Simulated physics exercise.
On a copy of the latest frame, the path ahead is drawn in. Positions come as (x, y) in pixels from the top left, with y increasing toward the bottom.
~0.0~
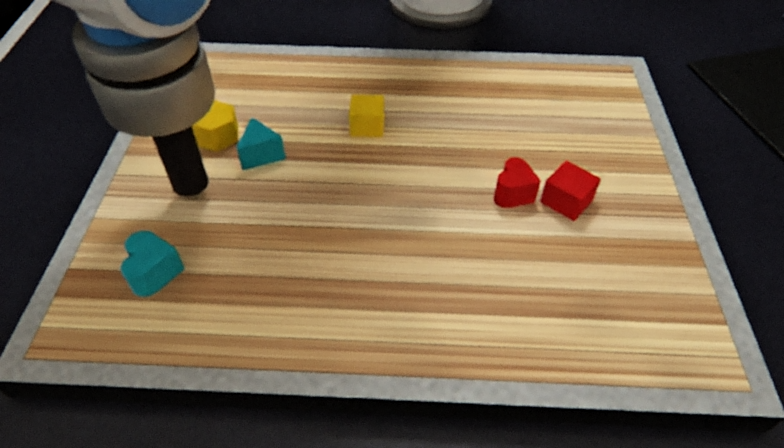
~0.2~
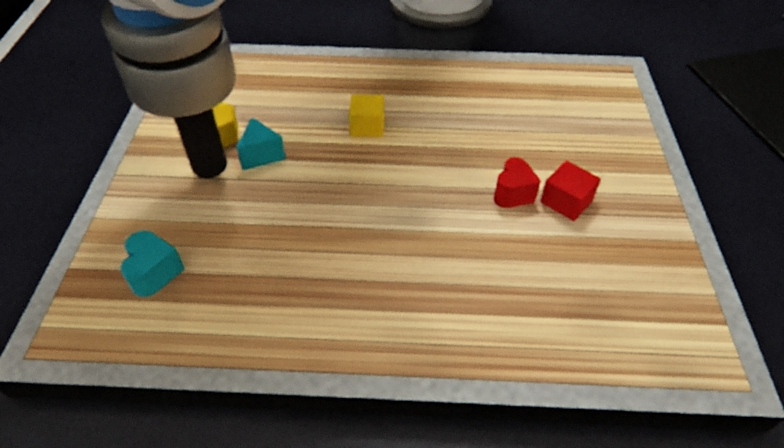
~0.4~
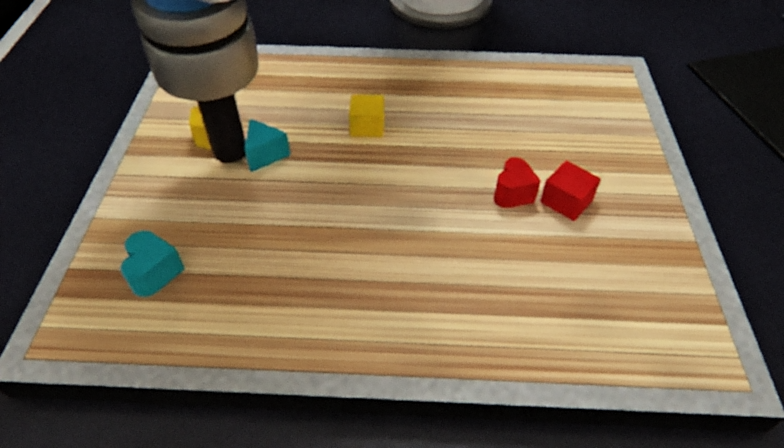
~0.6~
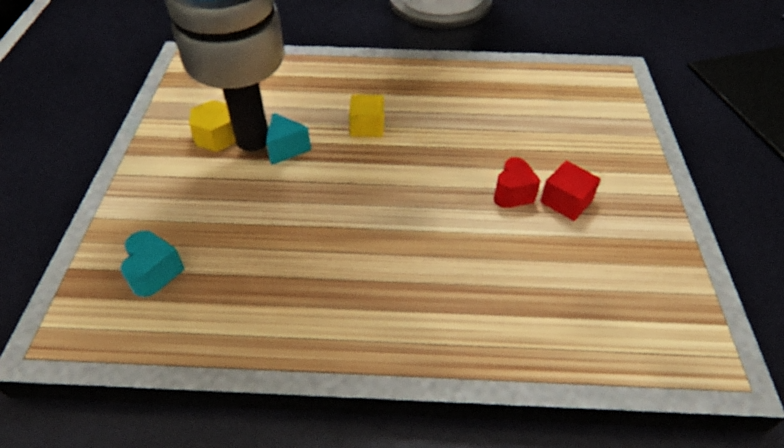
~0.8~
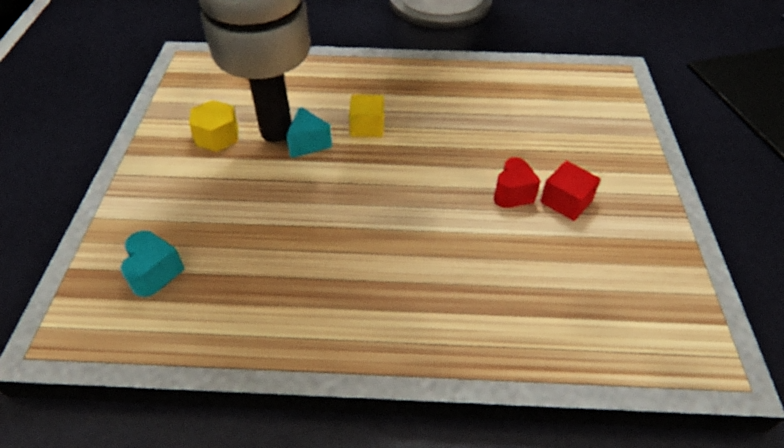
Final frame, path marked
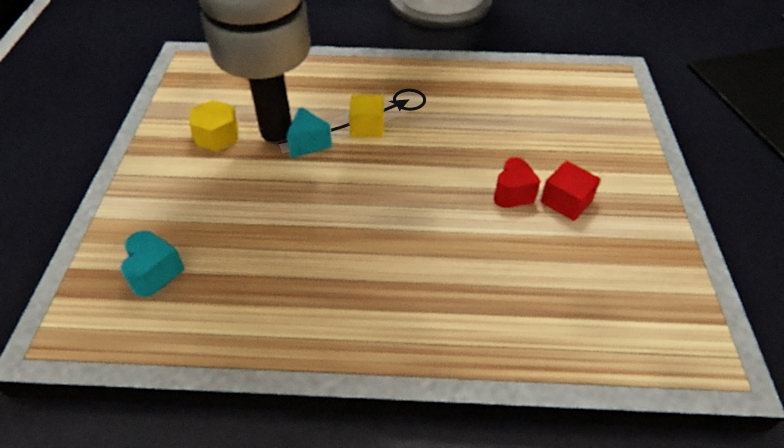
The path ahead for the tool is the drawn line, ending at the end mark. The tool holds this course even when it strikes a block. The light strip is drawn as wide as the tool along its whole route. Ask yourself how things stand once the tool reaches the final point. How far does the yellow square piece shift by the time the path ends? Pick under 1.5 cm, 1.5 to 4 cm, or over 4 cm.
Offset: Above 4 cm.
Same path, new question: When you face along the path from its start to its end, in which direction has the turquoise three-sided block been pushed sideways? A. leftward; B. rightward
I choose B.
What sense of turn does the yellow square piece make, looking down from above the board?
Clockwise, looking down.
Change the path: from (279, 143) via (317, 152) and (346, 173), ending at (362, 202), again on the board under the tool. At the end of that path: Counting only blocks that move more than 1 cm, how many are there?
The number is one.
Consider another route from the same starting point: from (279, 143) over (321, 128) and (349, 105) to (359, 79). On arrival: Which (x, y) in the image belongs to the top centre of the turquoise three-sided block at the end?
Its top middle is near (341, 120).
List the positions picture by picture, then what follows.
The first frame shows tool tip (191, 184); block tops, yellow hexagonal block (211, 114); turquoise three-sided block (257, 133); yellow square piece (367, 104).
The second frame shows tool (210, 166); blocks unchanged.
The third frame shows tool (231, 152); turquoise three-sided block (261, 133).
The fourth frame shows tool (253, 140); turquoise three-sided block (283, 127).
The fifth frame shows tool (277, 132); yellow hexagonal block (211, 114); turquoise three-sided block (306, 122); yellow square piece (367, 104).
Path on the board, from (279, 143) via (327, 131) and (370, 116), ending at (410, 100).
On the path given first. One third of the way, tool (327, 120); turquoise three-sided block (349, 121), turned 25° clockwise; yellow square piece (373, 105), turned 25° anticlockwise.
Two thirds of the way, tool (371, 104); turquoise three-sided block (358, 124), turned 35° clockwise; yellow square piece (401, 102), turned 20° clockwise.
At the end, tool (410, 88); yellow hexagonal block in place; turquoise three-sided block (358, 124), turned 35° clockwise; yellow square piece (413, 102), turned 50° clockwise.
